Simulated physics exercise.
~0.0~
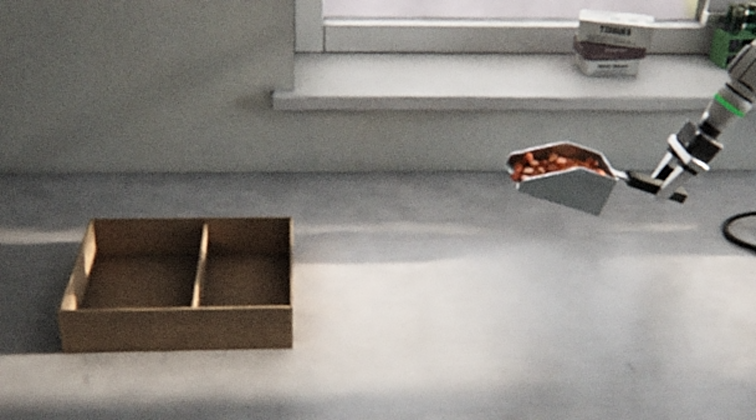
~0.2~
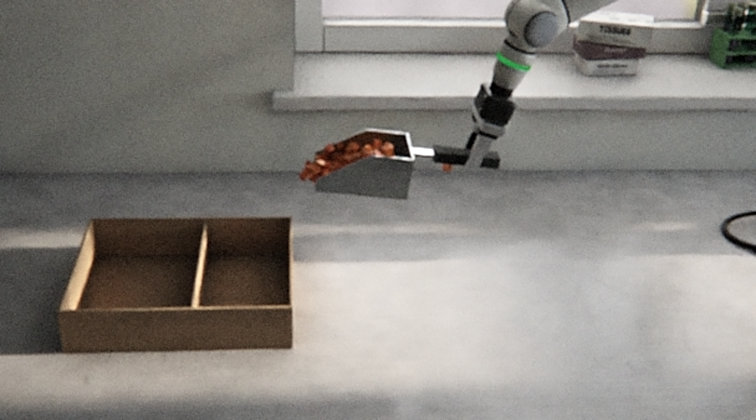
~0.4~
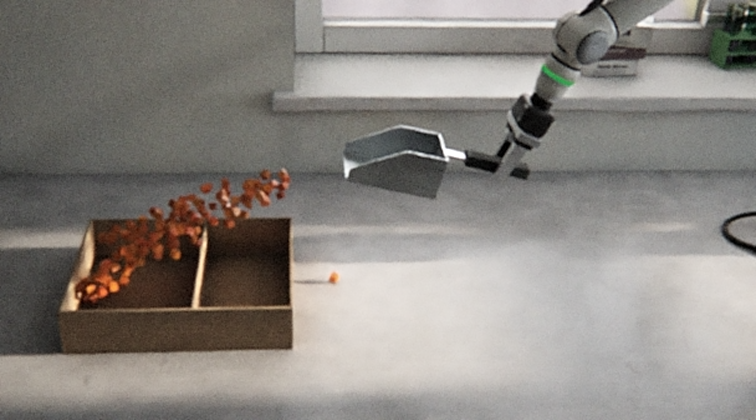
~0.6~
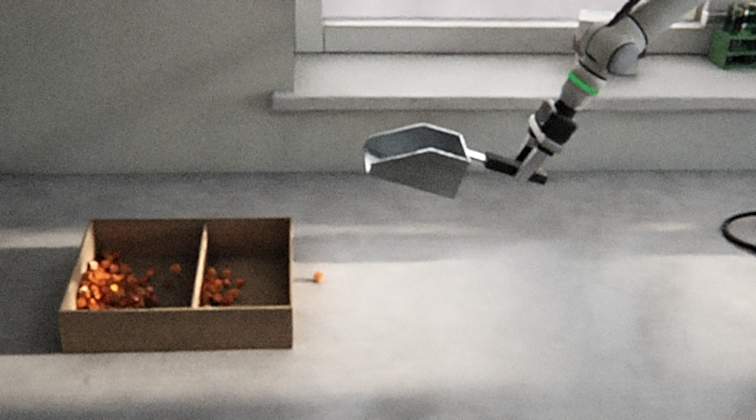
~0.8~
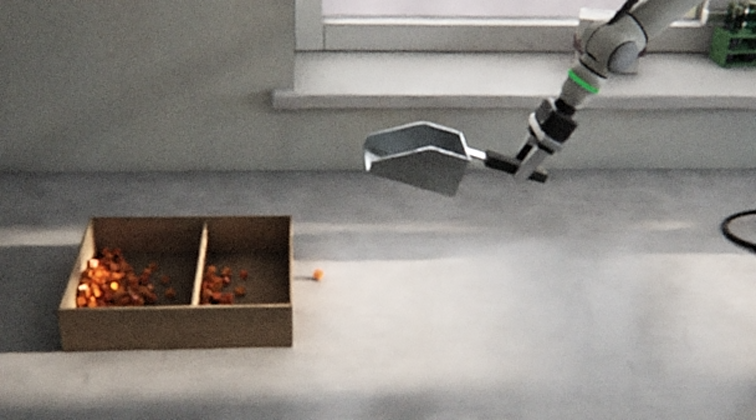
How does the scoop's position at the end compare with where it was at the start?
At the end the scoop is farther to the left and slightly higher than it was at the start.
